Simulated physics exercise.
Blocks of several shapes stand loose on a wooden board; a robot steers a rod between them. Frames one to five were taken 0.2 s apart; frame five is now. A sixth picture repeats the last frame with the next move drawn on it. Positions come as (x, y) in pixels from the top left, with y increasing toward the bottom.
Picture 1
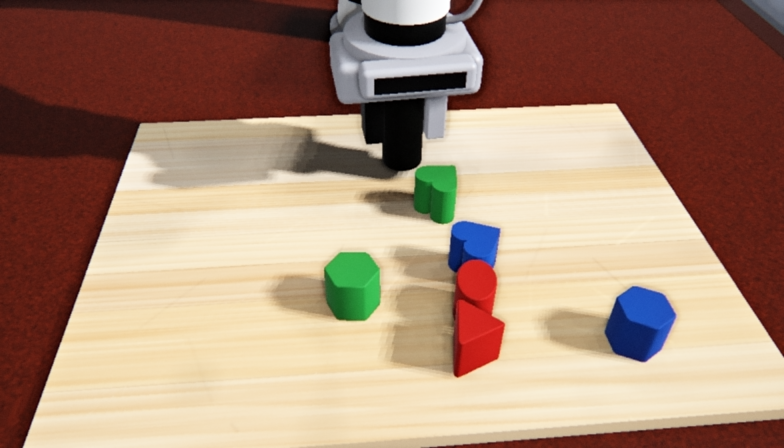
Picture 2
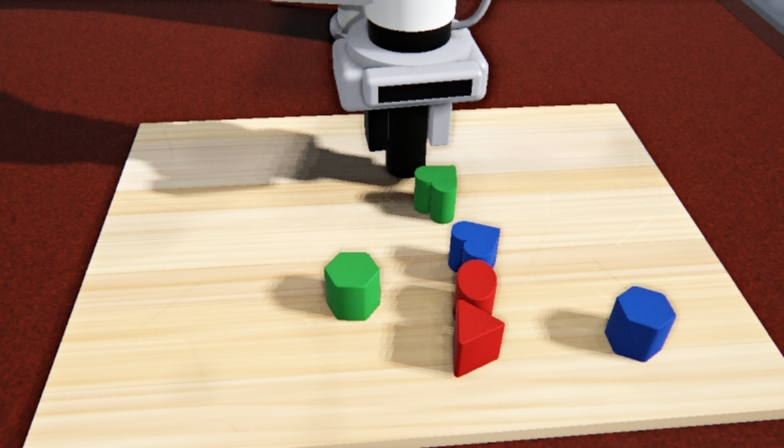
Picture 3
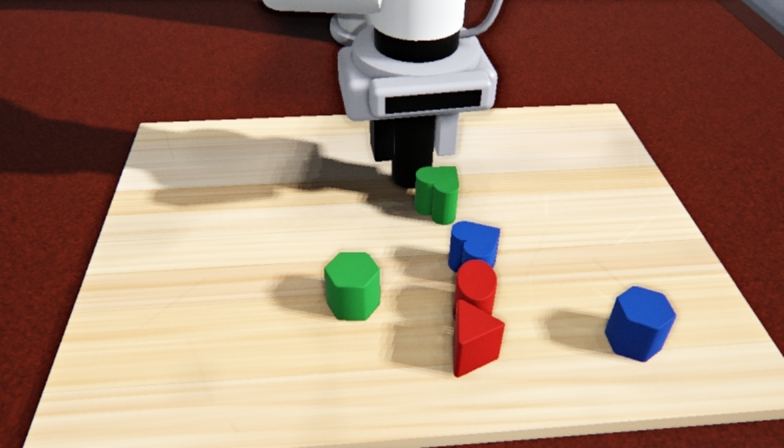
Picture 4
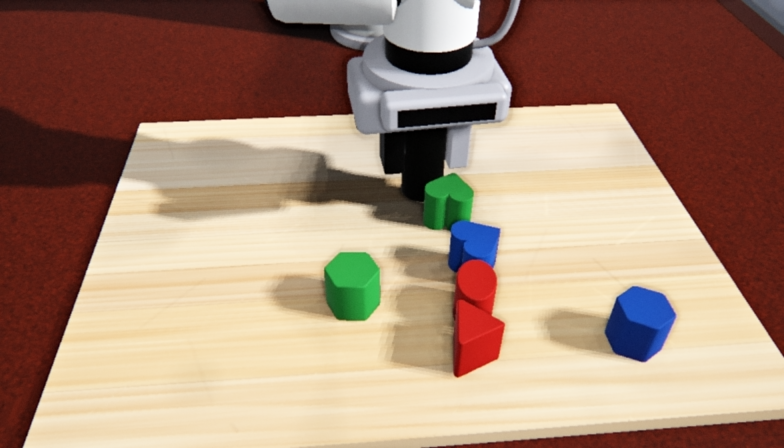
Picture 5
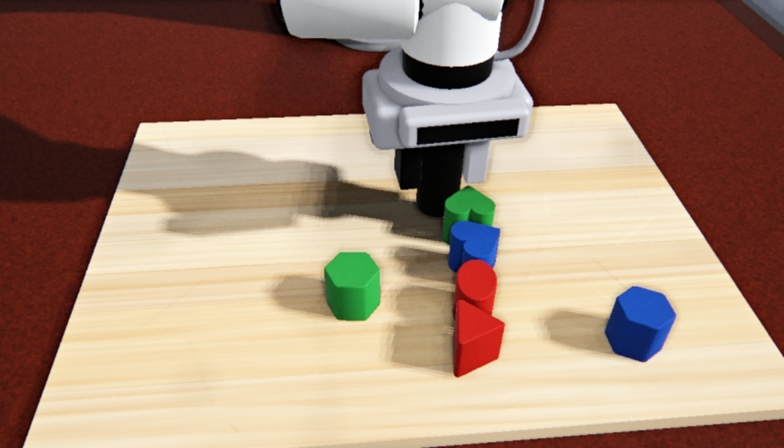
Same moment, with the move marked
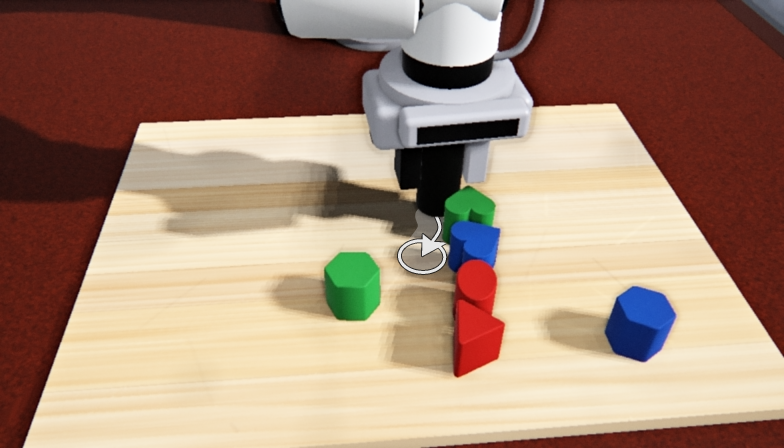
Robot arm lowering its black rod toward a green heart-shaped block, then nudging it down and right beside the blue heart-shaped block.
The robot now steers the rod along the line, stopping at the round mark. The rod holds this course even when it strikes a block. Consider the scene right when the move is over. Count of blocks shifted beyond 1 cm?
One moves.
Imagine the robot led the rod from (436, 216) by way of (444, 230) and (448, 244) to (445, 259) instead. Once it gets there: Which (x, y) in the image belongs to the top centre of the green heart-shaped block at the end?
At (497, 214).
The line goes from (436, 216) through (439, 230) and (431, 243) to (422, 256).
What follows on the original path. Halfway along, rod (437, 224); green heart-shaped block (482, 210).
At the end, rod (423, 244); green heart-shaped block (482, 210); blue heart-shaped block unmoved.
